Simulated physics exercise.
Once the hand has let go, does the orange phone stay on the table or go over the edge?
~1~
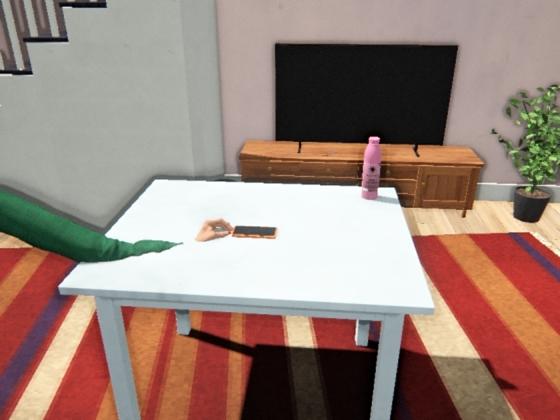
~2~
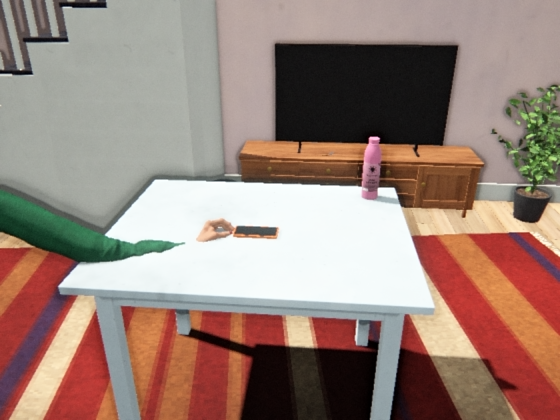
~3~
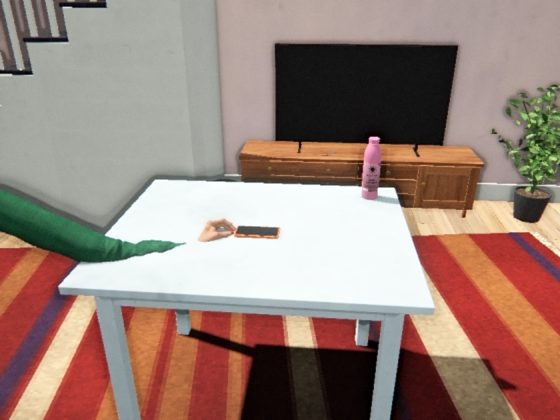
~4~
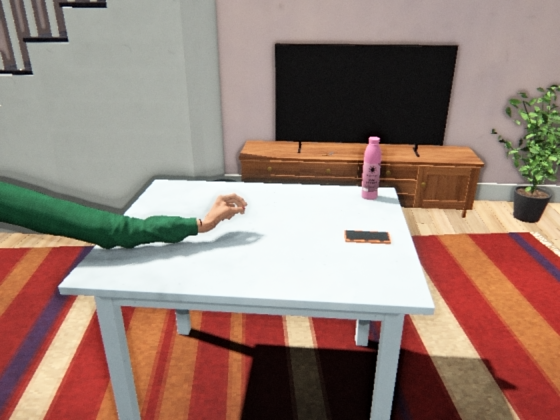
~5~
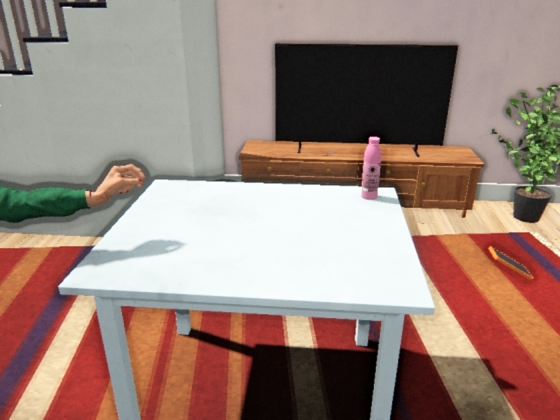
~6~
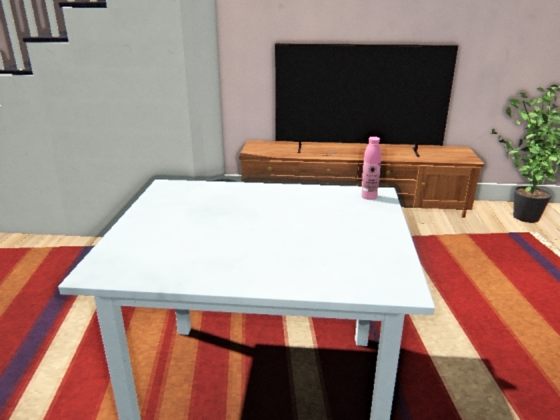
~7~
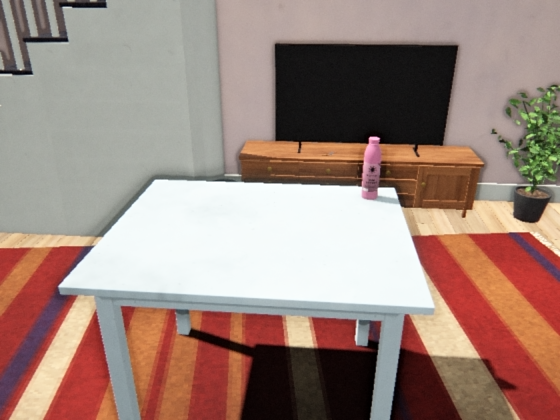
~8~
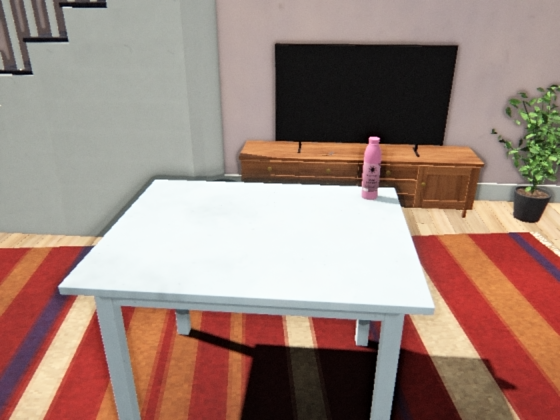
The orange phone goes over the edge. It slides to the right after the shove and leaves the tabletop.
To begin with, a hand in a green sleeve reaches in from the left and rests beside an orange phone with a dark face on a white table, while a pink bottle stands near the far right corner. The hand shoves the phone, which slides to the right across the tabletop as the hand lets go. The arm draws back to the left, and the phone leaves the table, turning as it goes past the right edge. Finally, the arm and phone are both out of view, and only the pink bottle remains on the table, still in its place.
